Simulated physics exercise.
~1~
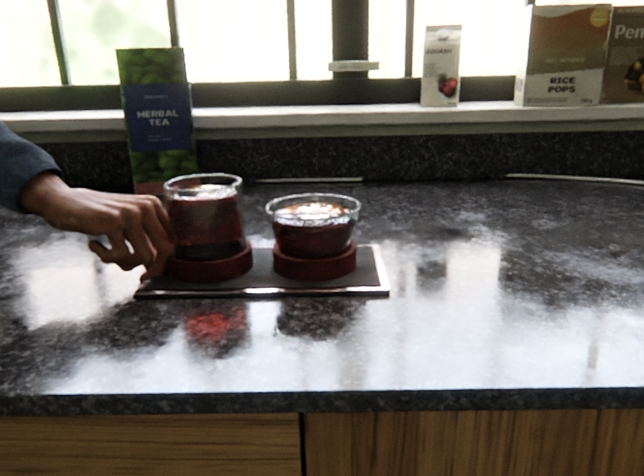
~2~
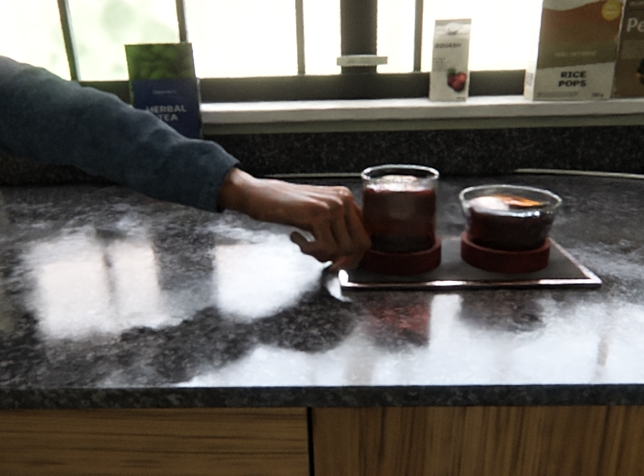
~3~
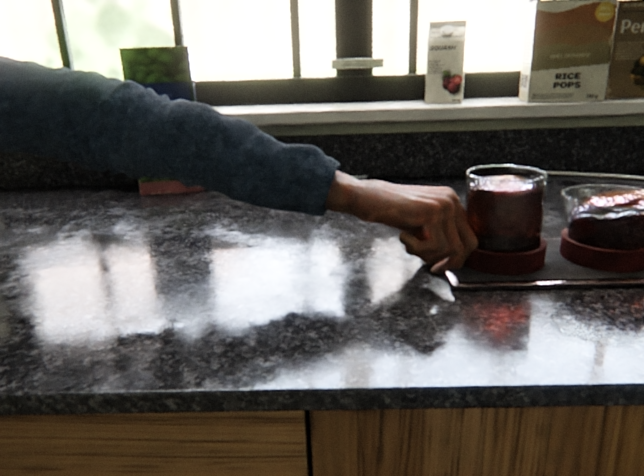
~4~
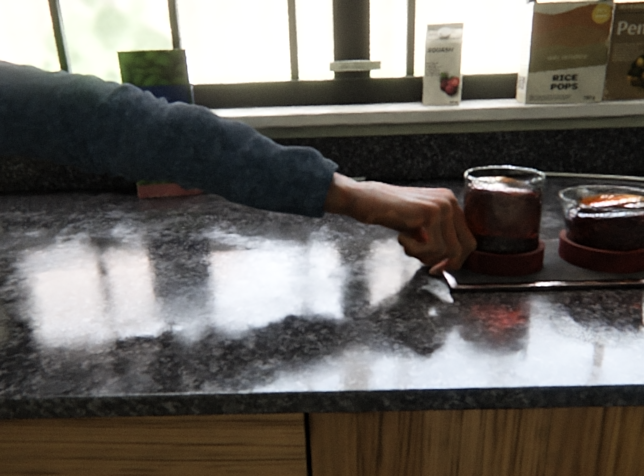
A hand gripped the left edge of a tray holding two glass cups of dark tea and smoothly slid it a long way right across the speckled counter, then stopped, still holding the tray, with both cups upright in their red holders.
